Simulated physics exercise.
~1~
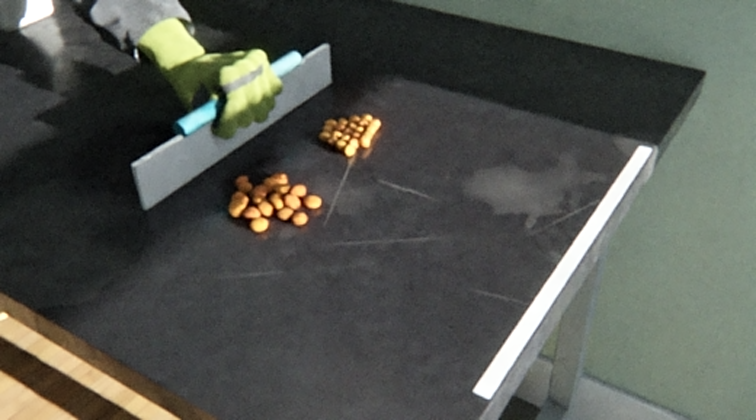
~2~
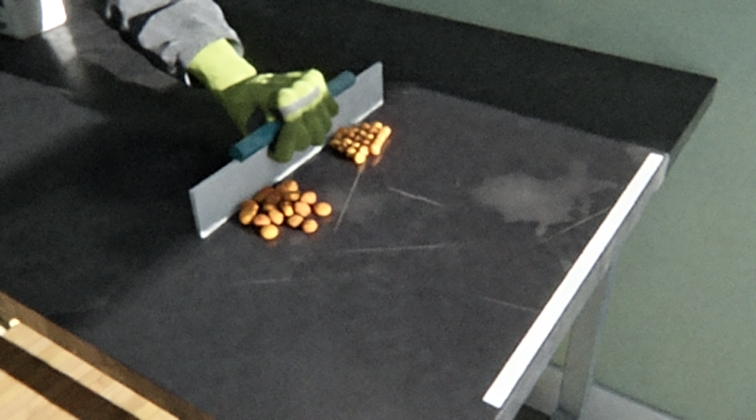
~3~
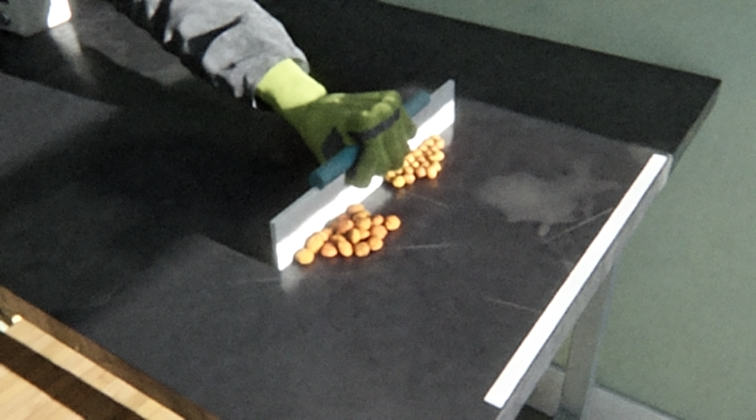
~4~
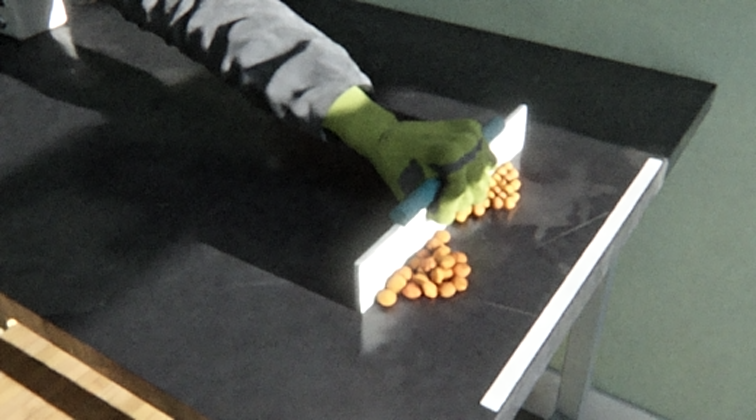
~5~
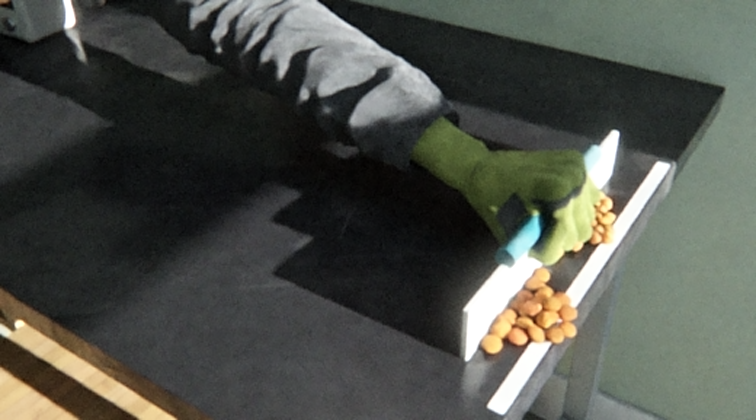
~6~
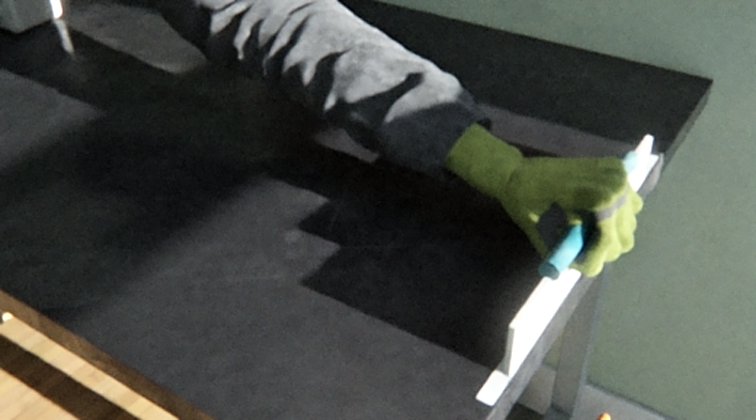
On a black table, a gloved hand scrapes two orange piles off, stopping at white tape.
